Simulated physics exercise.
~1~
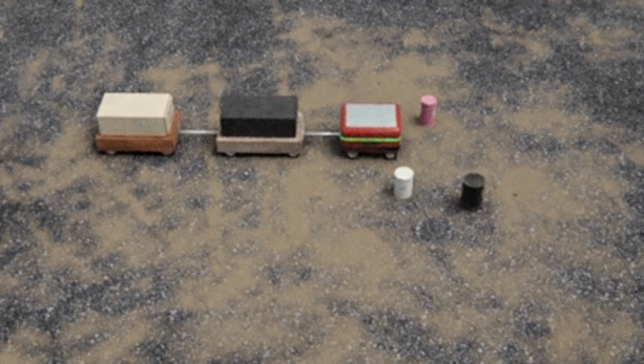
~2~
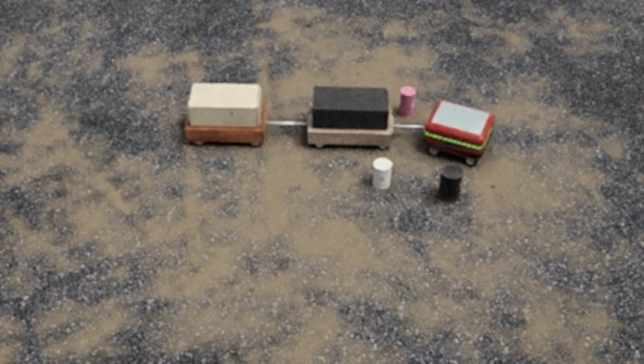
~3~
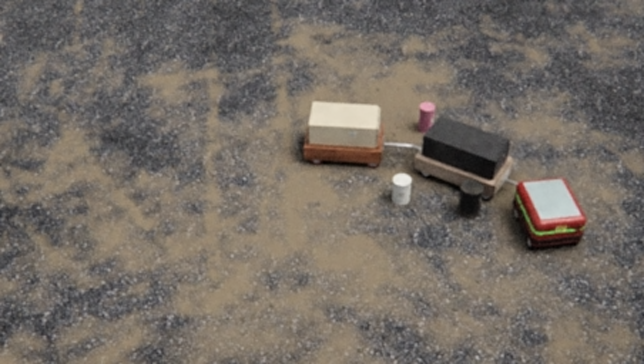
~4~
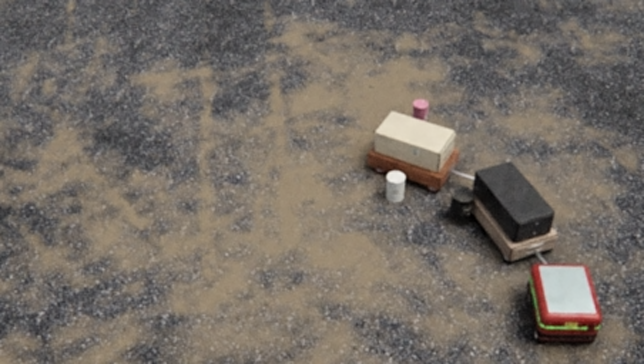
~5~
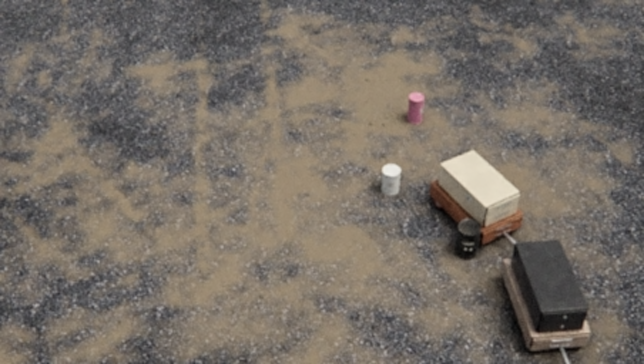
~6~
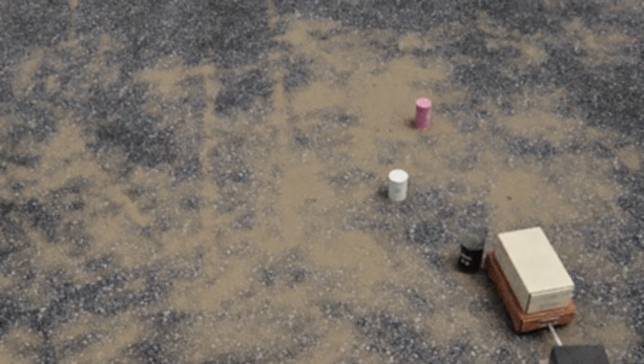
A small red tug with a pale top pulls a black-loaded cart and a cream-loaded cart rightward across a dark, speckled floor with sandy patches, seen from above by a slightly swaying camera. A pink canister stands above the path, with a white canister and a black pail below it. The tug passes between them and curves down toward the lower right, its carts swinging after it. As the carts cut inside the turn, the pail is pushed downward but stays upright. The tug leaves view, the carts trailing at the lower right, while both canisters remain in place.
